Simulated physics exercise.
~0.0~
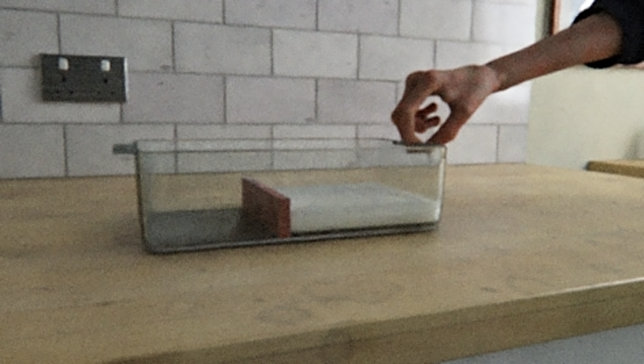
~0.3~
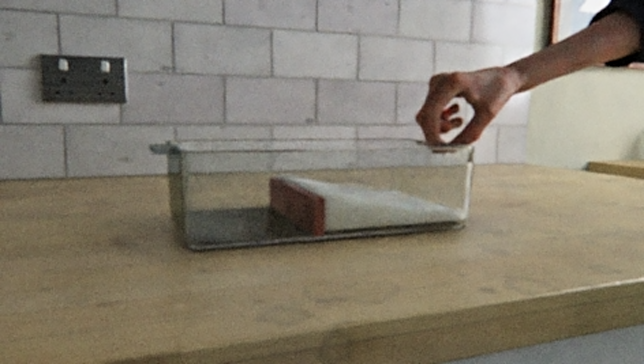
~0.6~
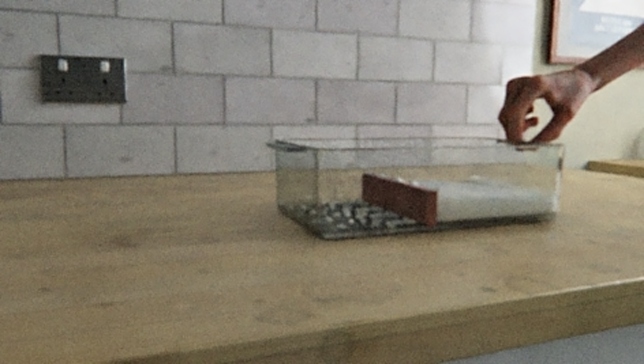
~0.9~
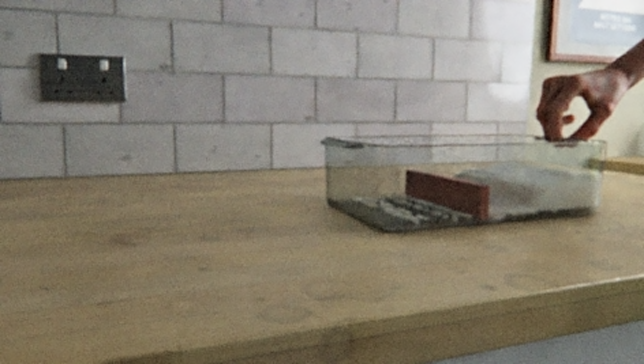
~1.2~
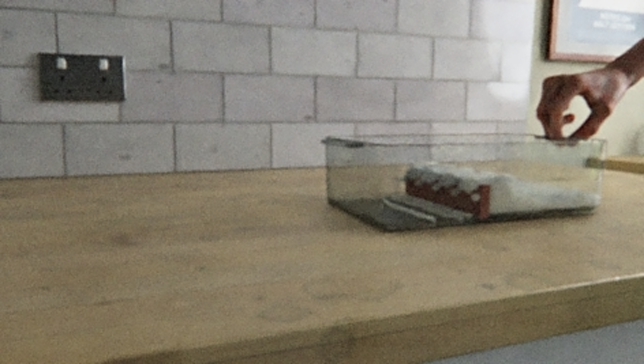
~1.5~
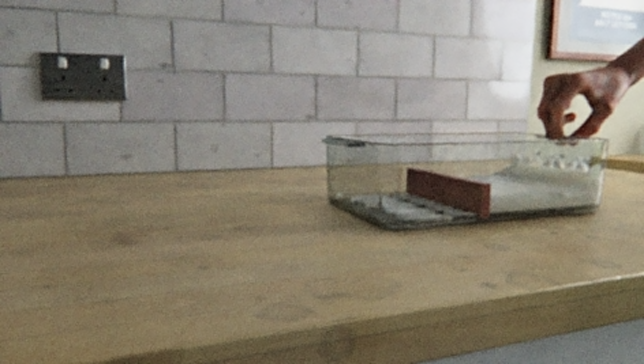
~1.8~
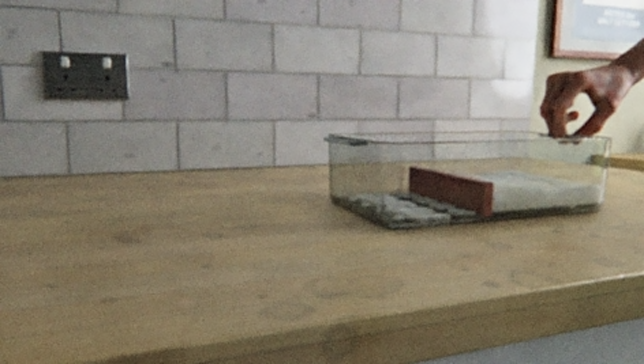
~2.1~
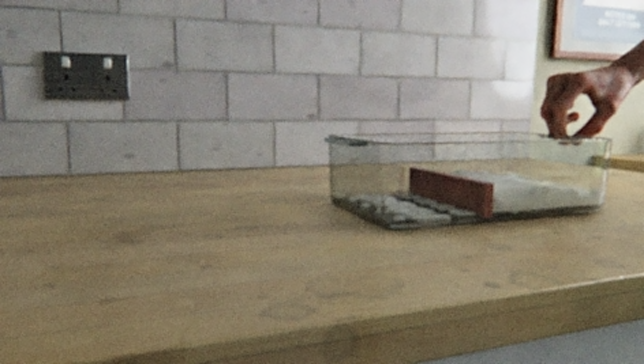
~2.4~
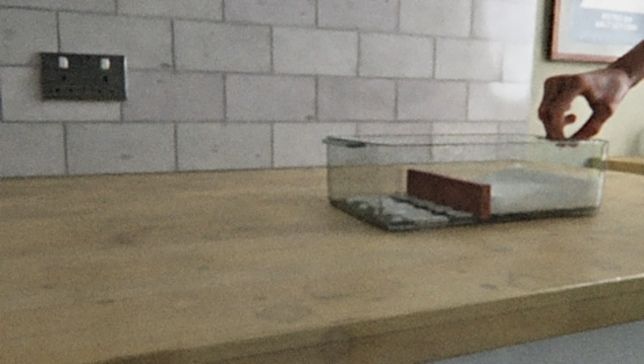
A clear glass food box sits on a wooden worktop before a tiled wall, with white milk to the right of its upright reddish-brown divider. A hand grips the right end of the rim and draws the box rightwards, and the milk tilts up against the divider. As the box slows and stops near the right side, a little milk shows on the left floor. The milk then heaps along the divider's top and swings back towards the right end. It finally settles lower, with most still right of the divider and a small share lying left.
